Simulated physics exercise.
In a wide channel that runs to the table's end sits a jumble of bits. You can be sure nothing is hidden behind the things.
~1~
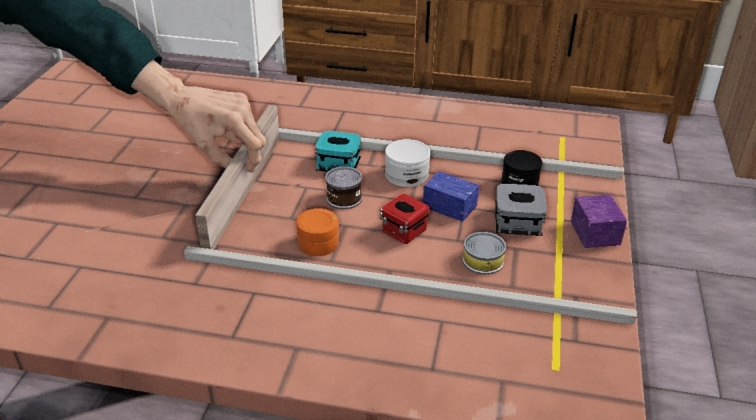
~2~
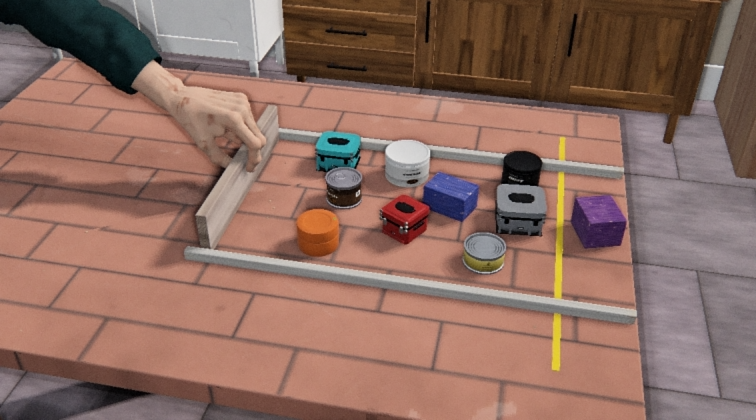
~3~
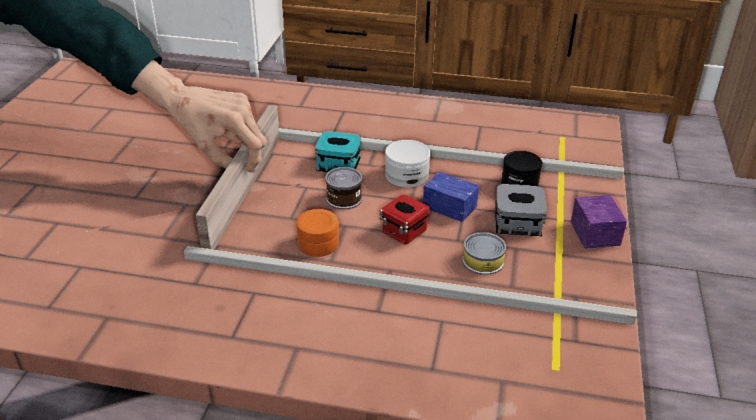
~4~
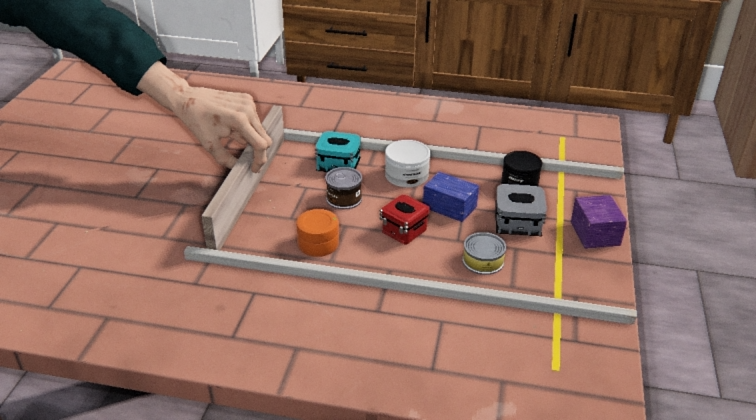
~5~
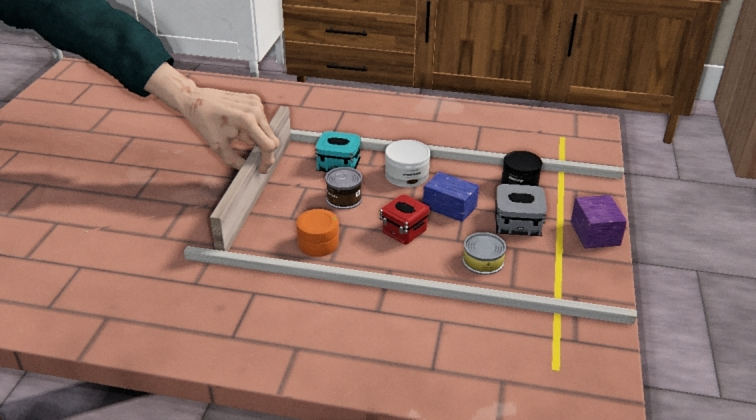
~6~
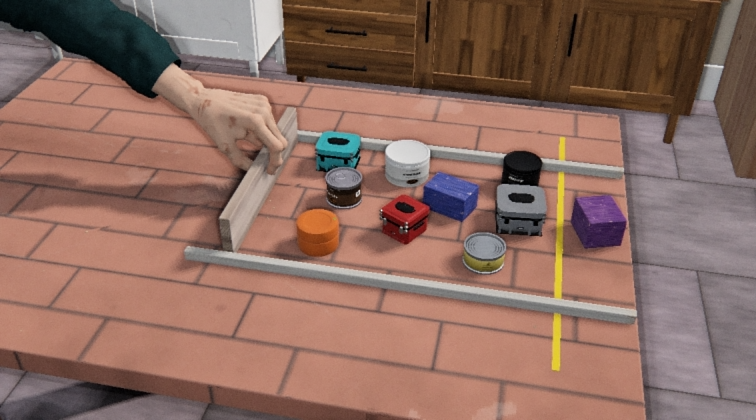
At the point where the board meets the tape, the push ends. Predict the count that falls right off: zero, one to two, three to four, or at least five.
Three to four tumble.
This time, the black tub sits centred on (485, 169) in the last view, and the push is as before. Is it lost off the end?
From that start the object does not stay.
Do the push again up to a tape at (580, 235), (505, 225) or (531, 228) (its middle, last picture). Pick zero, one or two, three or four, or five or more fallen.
Lab note - tapes per position, in order: More than four; either one or two; three to four.
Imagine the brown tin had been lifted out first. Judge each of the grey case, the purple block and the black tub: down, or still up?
In that case the grey case goes off the edge, the purple block goes off the edge, the black tub goes off the edge.
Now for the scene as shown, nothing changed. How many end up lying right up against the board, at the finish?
Contact count: 4.
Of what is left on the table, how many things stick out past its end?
The tally is 3.
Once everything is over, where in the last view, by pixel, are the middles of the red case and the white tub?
The red case ends up near (579, 242), and the white tub near (628, 186).
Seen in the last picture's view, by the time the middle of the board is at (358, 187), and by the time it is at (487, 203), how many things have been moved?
At the first spot 4, then 10.
Soon after, none off yet; purple block at rest near (598, 221); grey case at rest near (520, 210); black tub at rest near (521, 173).
By the end, the number that fall off is three or four; fallen, black tub, grey case and purple block.
